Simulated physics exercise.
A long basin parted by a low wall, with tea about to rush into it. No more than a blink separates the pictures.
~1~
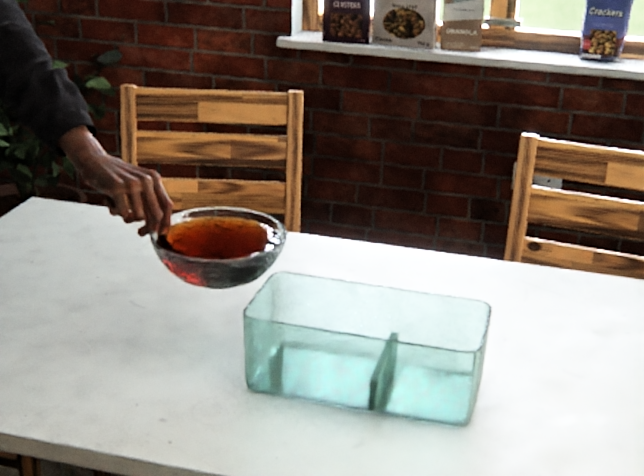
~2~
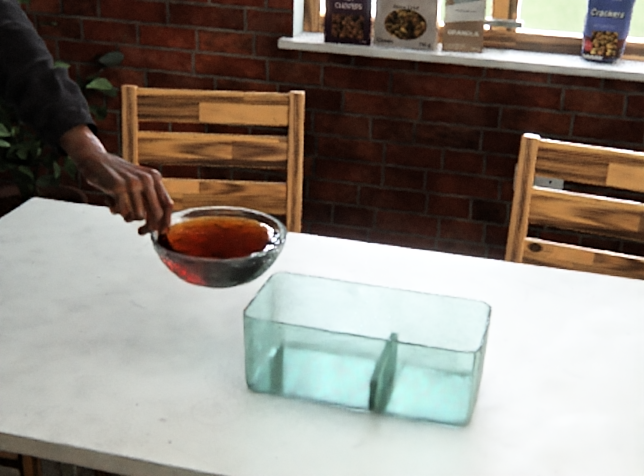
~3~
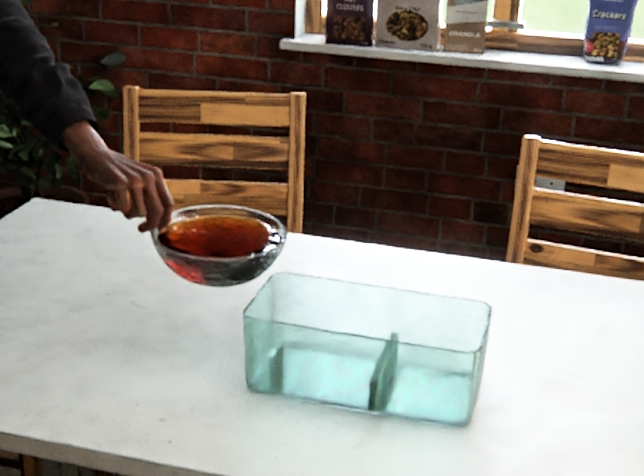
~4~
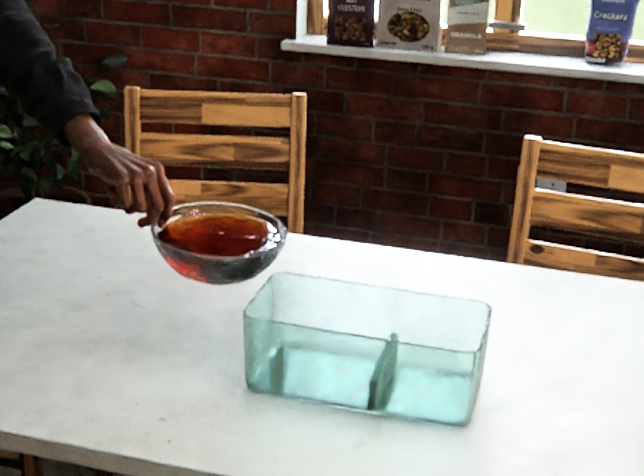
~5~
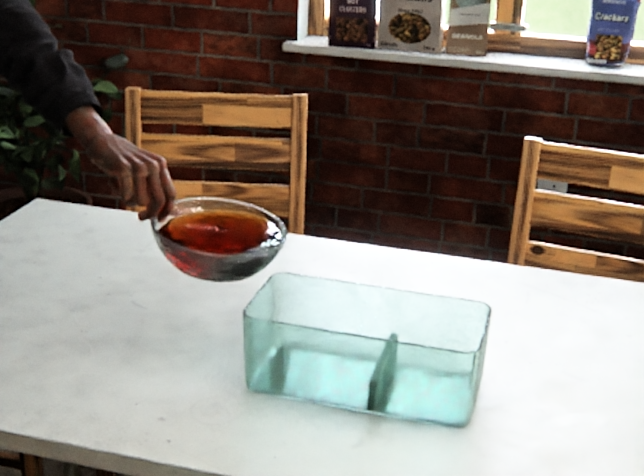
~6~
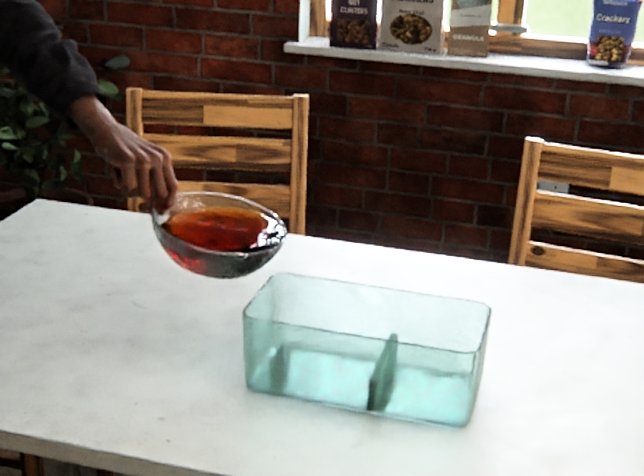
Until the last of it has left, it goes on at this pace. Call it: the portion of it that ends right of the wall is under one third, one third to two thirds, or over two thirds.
Under one third.
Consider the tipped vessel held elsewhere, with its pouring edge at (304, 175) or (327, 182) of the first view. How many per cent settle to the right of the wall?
The first gives 65 %, the second 80 %.
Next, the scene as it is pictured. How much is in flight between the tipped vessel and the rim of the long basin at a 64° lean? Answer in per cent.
40 per cent.
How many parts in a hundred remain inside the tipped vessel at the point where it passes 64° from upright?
Some 30 per cent has not yet come out.
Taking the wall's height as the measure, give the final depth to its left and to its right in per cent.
I'd put the left at about 70 and the right at about 10.
A moment on, the tilt is 64° and 32 per cent is still to pour, 30 is left of the wall and 0 right of it.
Next, the tilt is 101° and 0 per cent is still to pour, 92 is left of the wall and 5 right of it.
Then the tilt is 111° and 0 per cent is still to pour, 91 is left of the wall and 7 right of it.
Later the tilt is 111° and 0 per cent is still to pour, 91 is left of the wall and 7 right of it.
At rest 91 per cent lies left of the wall, 8 right of it and 1 outside.
